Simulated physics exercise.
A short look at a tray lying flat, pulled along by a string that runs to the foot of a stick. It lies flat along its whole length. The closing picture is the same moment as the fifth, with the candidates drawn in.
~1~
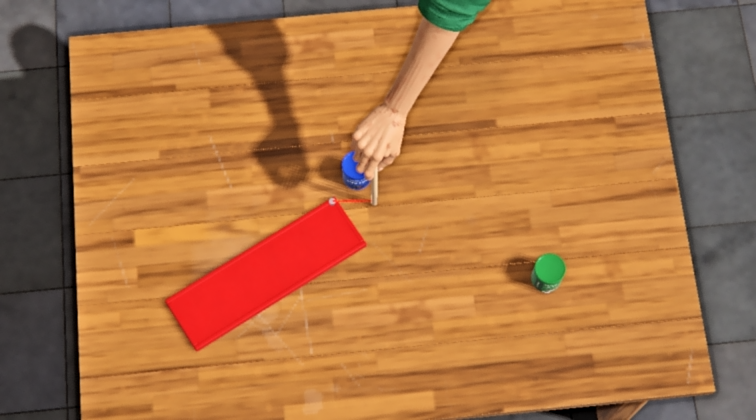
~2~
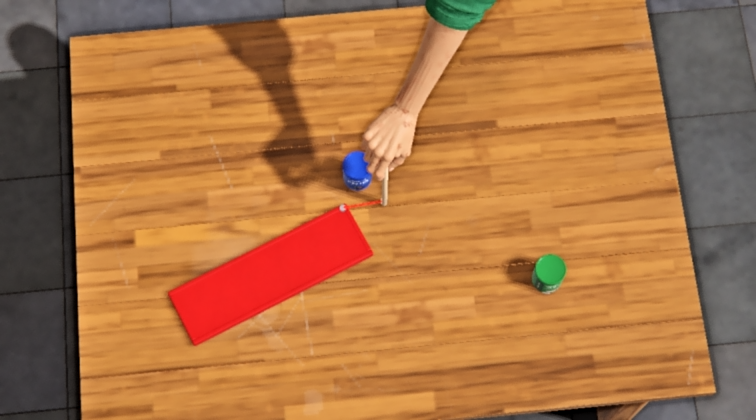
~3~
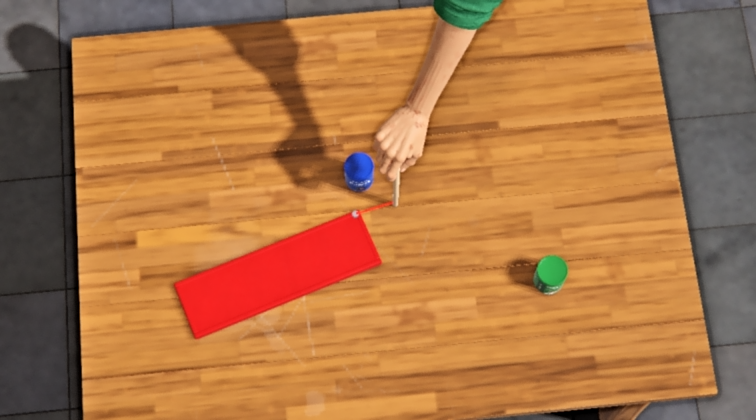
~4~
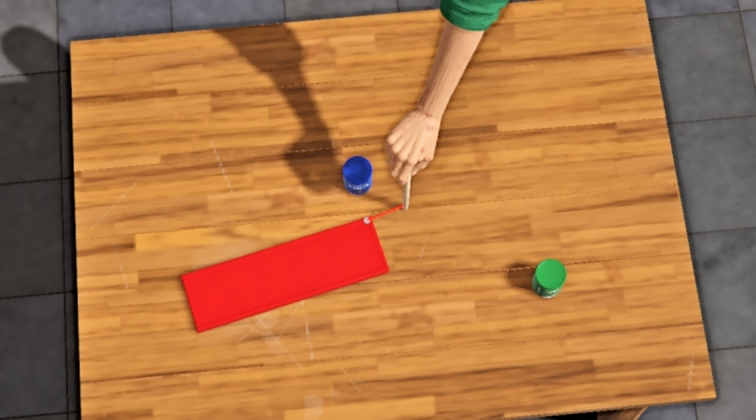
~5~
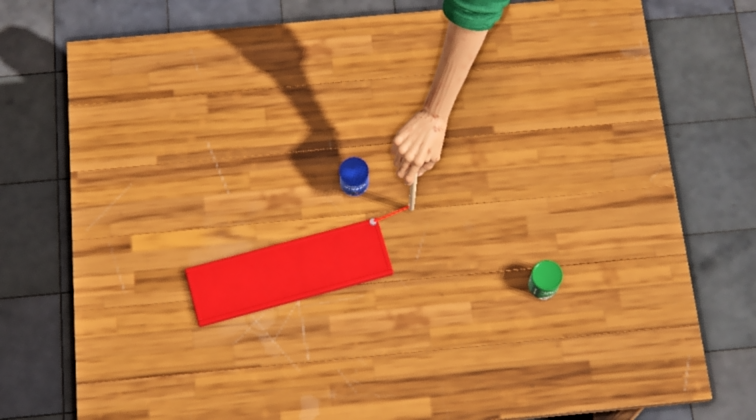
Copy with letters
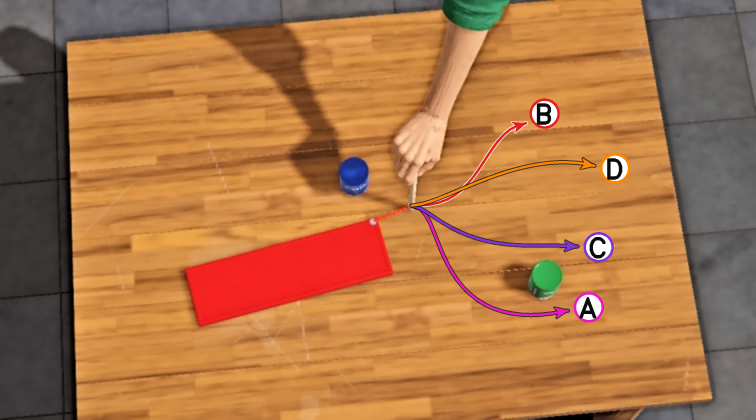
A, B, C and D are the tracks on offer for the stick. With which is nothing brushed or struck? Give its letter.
A.
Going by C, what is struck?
The green jar.
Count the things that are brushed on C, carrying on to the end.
It touches one.
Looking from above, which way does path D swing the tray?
Clockwise.
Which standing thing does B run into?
It is the blue jar.
On the marked copy, A from (412, 206) via (470, 294) to (568, 310); B from (412, 206) via (479, 170) to (526, 123); C from (412, 206) via (495, 243) to (578, 247); D from (412, 206) via (505, 173) to (594, 166).
Following A. Soon after the start, foot of the stick (449, 267), middle of the tray (313, 272).
Later, foot of the stick (507, 313), middle of the tray (367, 287).
In the end, foot of the stick (572, 310), middle of the tray (431, 295); nothing has been touched.
As for the rest, B meets the blue jar; C meets the green jar; D meets the blue jar.
